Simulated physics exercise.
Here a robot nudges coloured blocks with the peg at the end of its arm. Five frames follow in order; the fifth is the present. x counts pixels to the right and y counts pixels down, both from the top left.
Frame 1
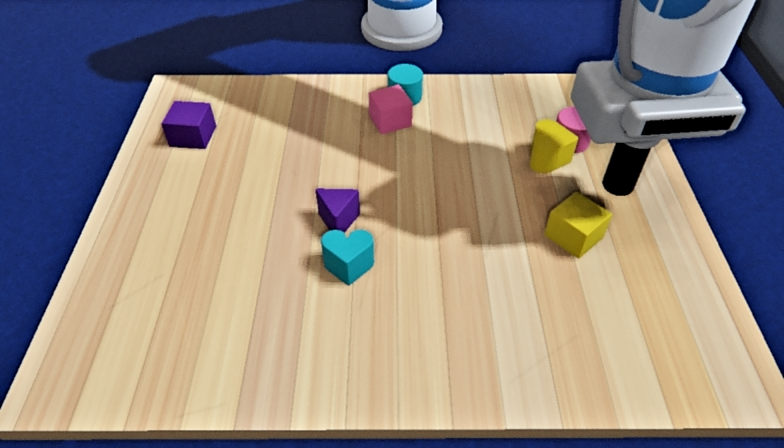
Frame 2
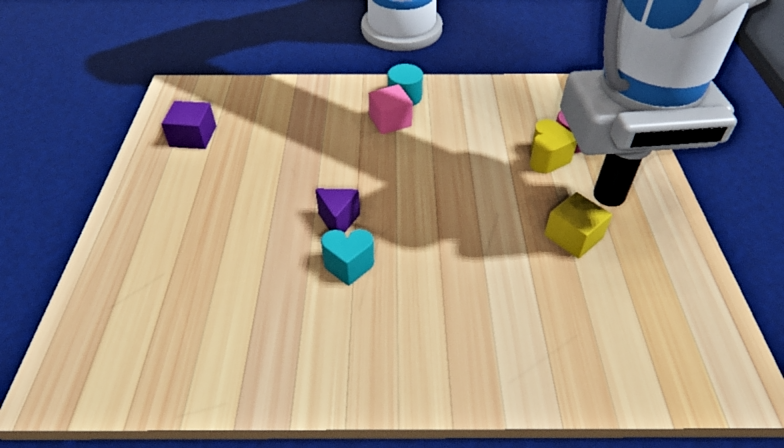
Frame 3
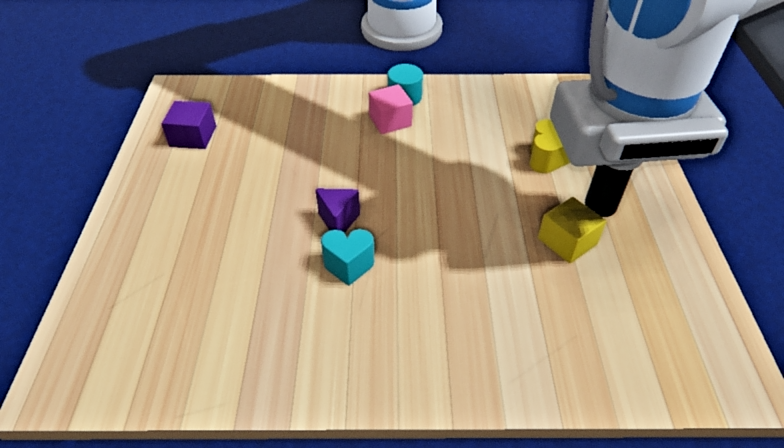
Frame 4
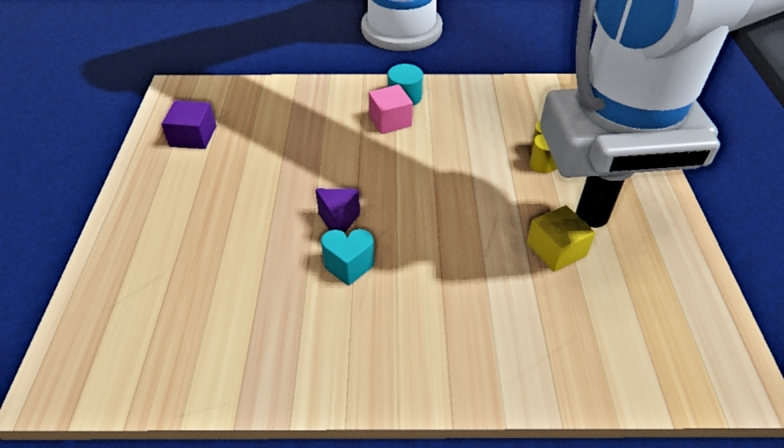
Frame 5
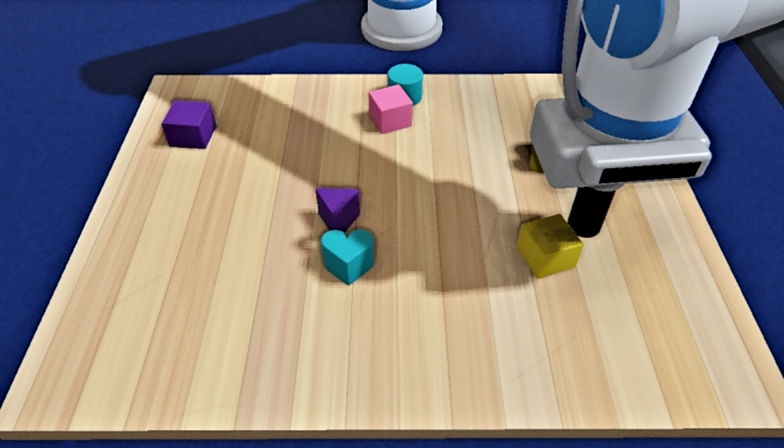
The clip shows a robot arm above a wooden board scattered with purple, teal, pink and yellow blocks; its black peg moves toward the viewer and left, pushing a yellow block a short way in that direction.
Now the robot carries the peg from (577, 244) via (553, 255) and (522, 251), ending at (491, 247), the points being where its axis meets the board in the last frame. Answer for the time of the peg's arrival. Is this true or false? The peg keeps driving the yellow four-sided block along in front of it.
Verdict: False.
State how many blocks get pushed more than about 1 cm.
Put simply, one block is moved more than 1 cm.
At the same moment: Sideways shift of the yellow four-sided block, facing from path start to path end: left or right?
Left side.
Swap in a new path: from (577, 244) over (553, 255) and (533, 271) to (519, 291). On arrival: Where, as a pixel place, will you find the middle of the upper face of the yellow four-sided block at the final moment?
At the end it should sit near (481, 272).
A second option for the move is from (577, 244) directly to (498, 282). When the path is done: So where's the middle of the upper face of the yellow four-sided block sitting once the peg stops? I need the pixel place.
It ends at (466, 272).
On the path given first. Halfway along, peg (541, 237); yellow four-sided block (513, 247), turned 15° anticlockwise.
At the end, peg (495, 229); yellow four-sided block (485, 252), turned 55° anticlockwise.
